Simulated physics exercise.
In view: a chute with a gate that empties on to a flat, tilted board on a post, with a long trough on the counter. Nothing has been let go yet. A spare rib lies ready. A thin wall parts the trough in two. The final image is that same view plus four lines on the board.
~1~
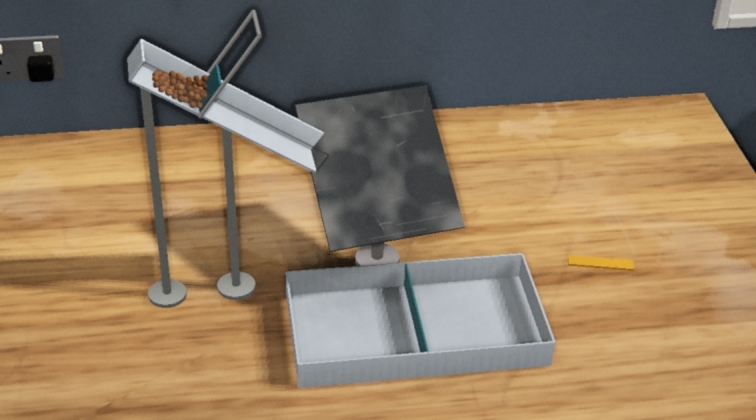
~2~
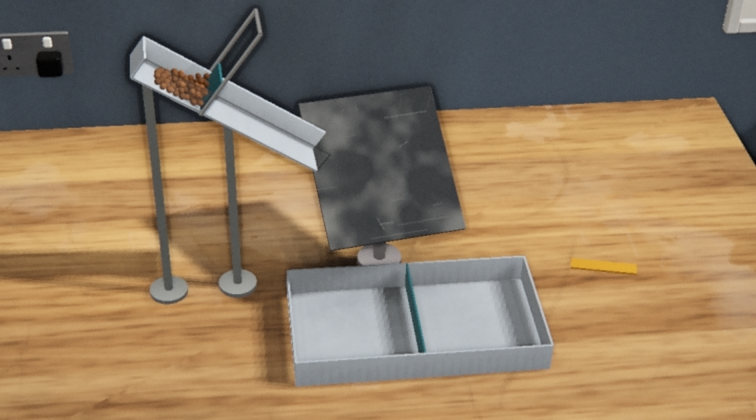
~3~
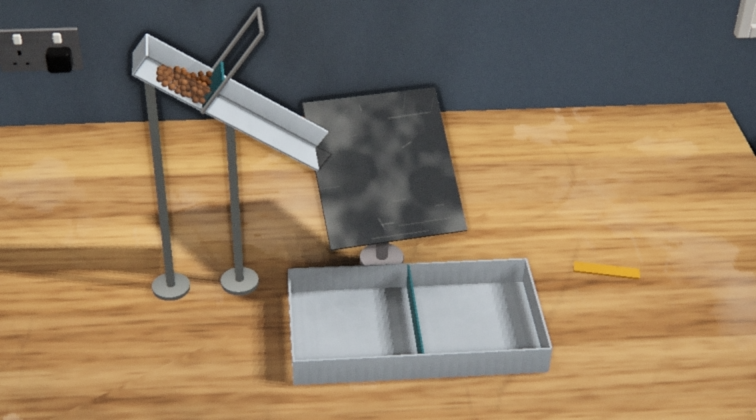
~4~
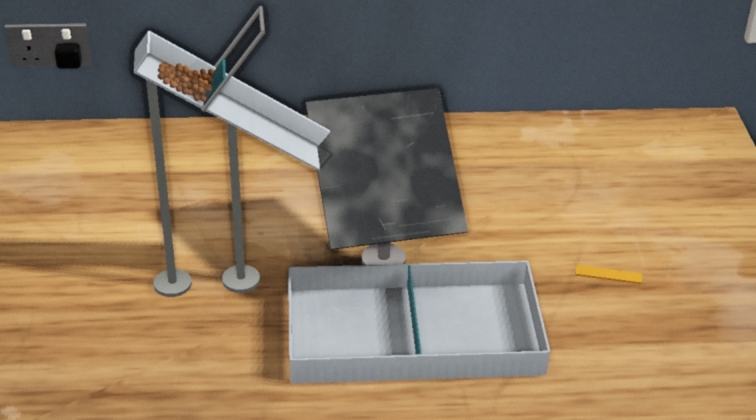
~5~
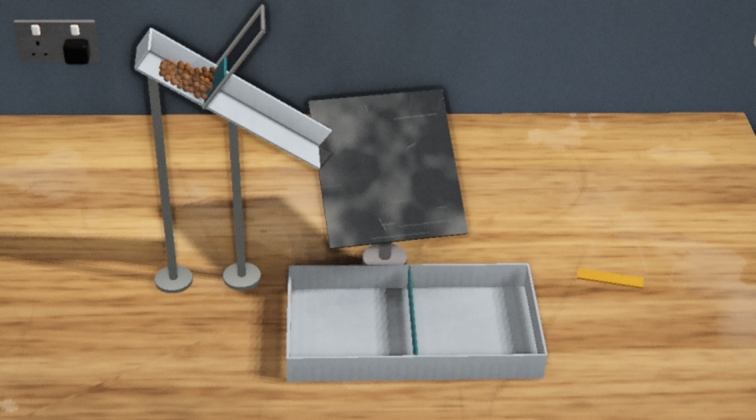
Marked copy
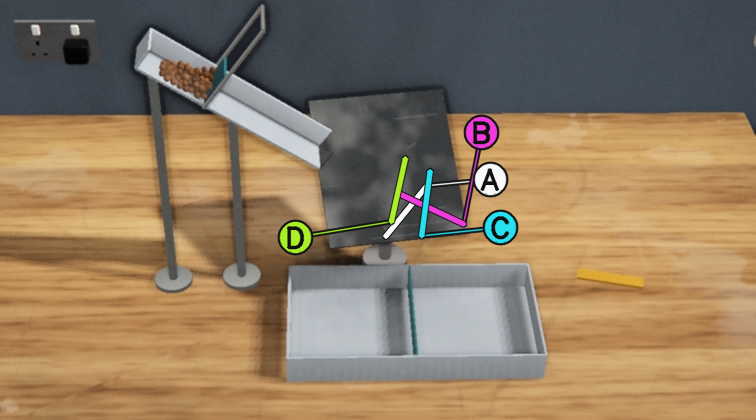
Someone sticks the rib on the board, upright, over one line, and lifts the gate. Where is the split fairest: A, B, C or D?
I would pick line C.
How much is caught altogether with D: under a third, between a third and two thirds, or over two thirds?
It is over two thirds.
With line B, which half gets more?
Right.
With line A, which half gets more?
More lands on the left.
On the marked copy, line A from (426, 185) to (385, 236); line B from (400, 194) to (463, 223); line C from (430, 171) to (421, 235); line D from (405, 158) to (391, 221).
If A is chosen, of what is caught, nearly all in the left half, a small part in the right.
If B is chosen, of what is caught, about a quarter in the left half, most in the right.
If C is chosen, of what is caught, about a third in the left half, about two thirds in the right.
If D is chosen, of what is caught, nearly all in the left half, a stray few in the right.
